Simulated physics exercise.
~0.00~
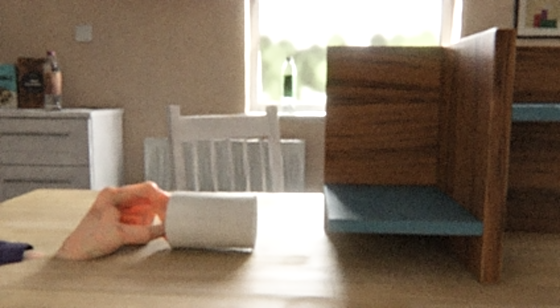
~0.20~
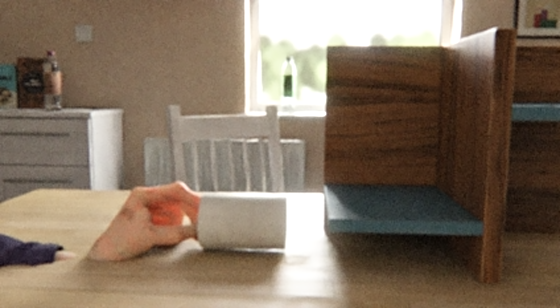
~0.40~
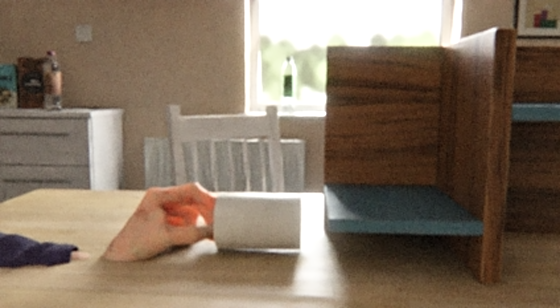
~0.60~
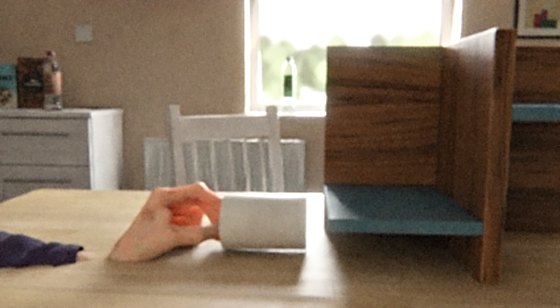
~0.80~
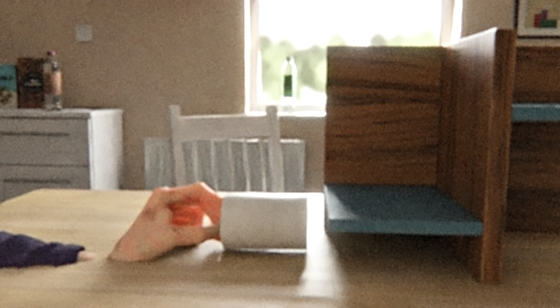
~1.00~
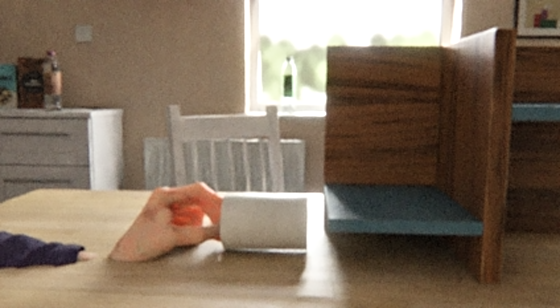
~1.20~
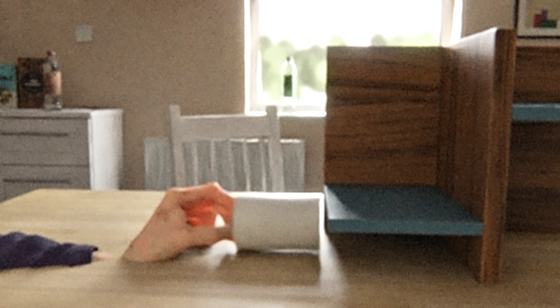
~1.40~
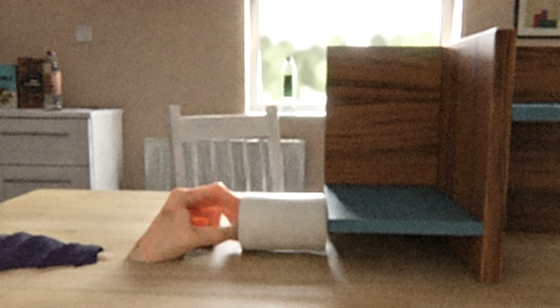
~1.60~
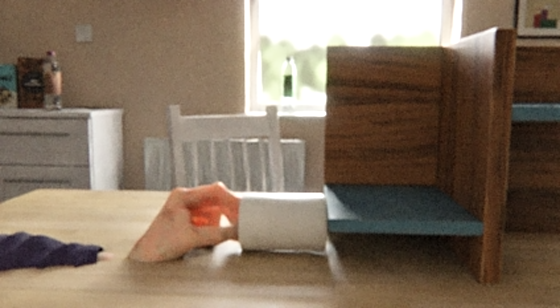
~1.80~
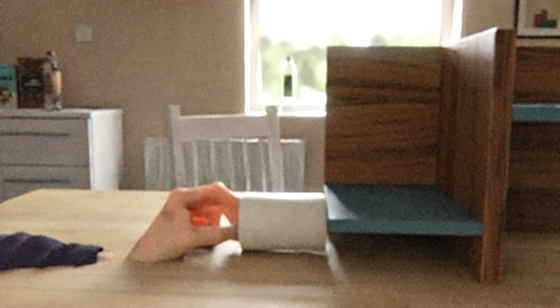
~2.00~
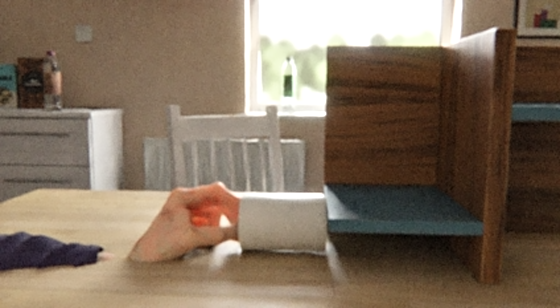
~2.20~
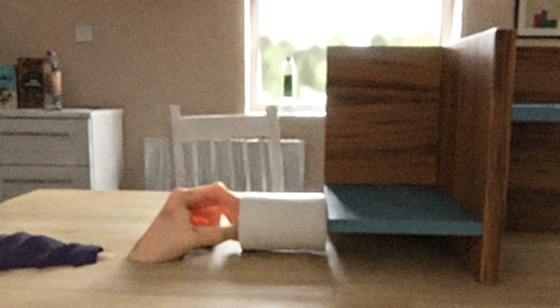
A white beaker lies on its side on a wooden table, held at its left end by a hand reaching in from the left. The hand pushes it right toward a small wooden rack with a blue shelf, while a chair and a bright window stand behind. Partway across, the beaker pauses just short of the rack. The hand then slides it a little farther, up to the opening. There the beaker catches on the shelf's edge, too tall to go in as it lies. It stays stopped outside, with the fingers still holding it.
